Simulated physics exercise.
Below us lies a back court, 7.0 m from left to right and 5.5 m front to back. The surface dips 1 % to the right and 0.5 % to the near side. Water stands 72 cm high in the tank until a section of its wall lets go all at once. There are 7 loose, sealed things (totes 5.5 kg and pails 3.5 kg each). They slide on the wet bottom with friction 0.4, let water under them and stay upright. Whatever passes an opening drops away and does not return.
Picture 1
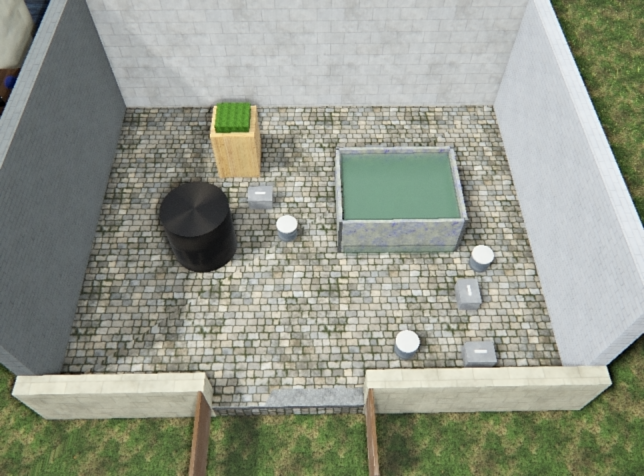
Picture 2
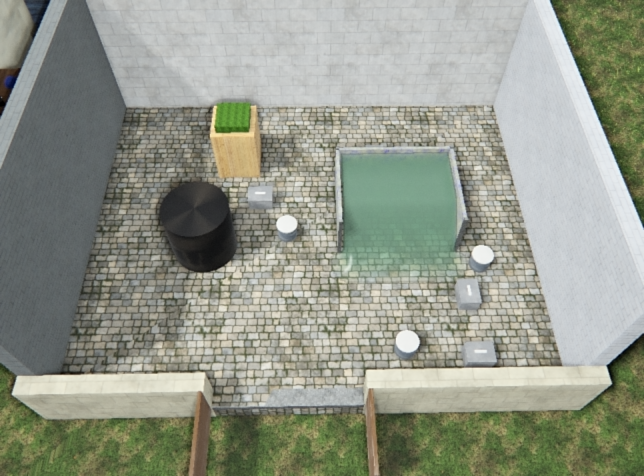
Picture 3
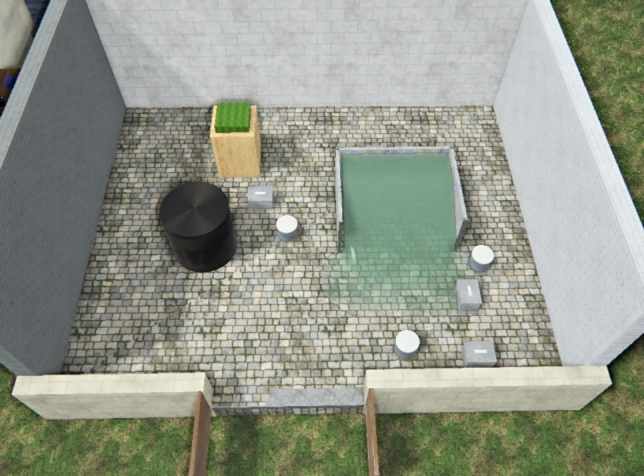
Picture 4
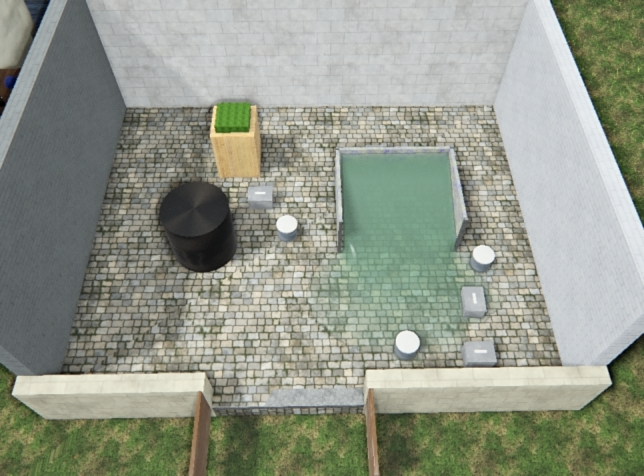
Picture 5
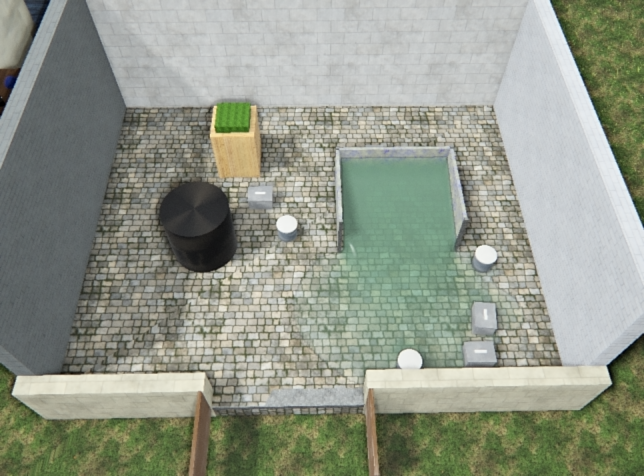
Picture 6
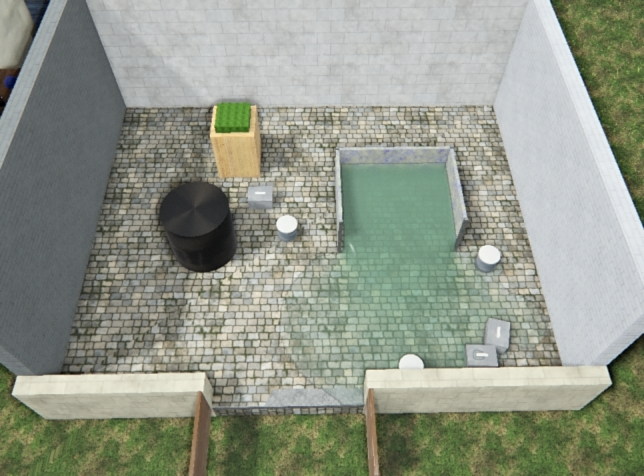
A paved back court with pale walls is seen from high above, the view staying still throughout. A grey-sided tank of green water stands right of centre, a black drum and a wooden planter topped with green at left, with small grey totes and white-topped pails scattered about. The tank's near side disappears, water spreads across the cobbles toward the near wall, and a tote, then pails, shift slightly.
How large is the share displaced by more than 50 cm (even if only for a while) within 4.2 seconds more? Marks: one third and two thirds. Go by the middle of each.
It is one to two thirds.
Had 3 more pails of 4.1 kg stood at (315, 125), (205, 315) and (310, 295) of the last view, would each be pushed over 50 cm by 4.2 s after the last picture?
In turn: Short of it, short of it, over.
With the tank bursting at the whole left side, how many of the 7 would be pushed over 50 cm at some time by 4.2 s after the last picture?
In that case 2 of them.
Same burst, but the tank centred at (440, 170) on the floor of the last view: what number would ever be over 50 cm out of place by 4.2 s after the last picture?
In that case 5 of them.
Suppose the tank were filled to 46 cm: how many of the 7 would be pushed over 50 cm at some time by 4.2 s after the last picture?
Then 4.
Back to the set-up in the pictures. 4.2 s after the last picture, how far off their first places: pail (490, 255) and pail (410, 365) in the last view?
In turn: 300 cm, washed out.
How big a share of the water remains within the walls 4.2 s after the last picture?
Some 74 per cent remains.
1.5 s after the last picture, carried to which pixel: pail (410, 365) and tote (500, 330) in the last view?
Around (384, 363) and (550, 312).
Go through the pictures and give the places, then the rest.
The first picture shows a tote at (469, 291), on the bottom; a pail at (407, 341), on the bottom; 2.5 m2 under water; 0 of 7 have shifted.
The second picture shows a tote at (469, 291), on the bottom; a pail at (407, 341), on the bottom; water covers 3.5 m2; 0 of 7 have shifted.
The third picture shows a tote at (469, 291), on the bottom; a pail at (407, 341), on the bottom; water covers 4.8 m2; 0 of 7 have shifted.
The fourth picture shows a tote at (474, 299), on the bottom, 15 cm from its start; a pail at (407, 342) rests on the ground; water covers 6.4 m2; 1 of 7 have shifted.
The fifth picture shows a tote at (485, 315), on the bottom, 43 cm from its start; a pail at (410, 360), on the bottom, 29 cm from its start; 8.1 m2 under water; 2 of 7 have shifted.
The sixth picture shows a tote at (498, 332), on the bottom, 74 cm from its start; a pail at (411, 366) floats, 39 cm from its start; water covers 9.4 m2; 4 of 7 have shifted.
Then, 0.4 s after the last picture 1 of 7 are over 50 cm from their spots; 2 afloat.
Then, 1.5 s after the last picture 2 of 7 are over 50 cm from their spots; 3 afloat.
Then, 2.8 s after the last picture 4 of 7 are over 50 cm from their spots; 3 afloat.
Then, 4.2 s after the last picture 4 of 7 are over 50 cm from their spots, and 4 have been at some point; 3 afloat.
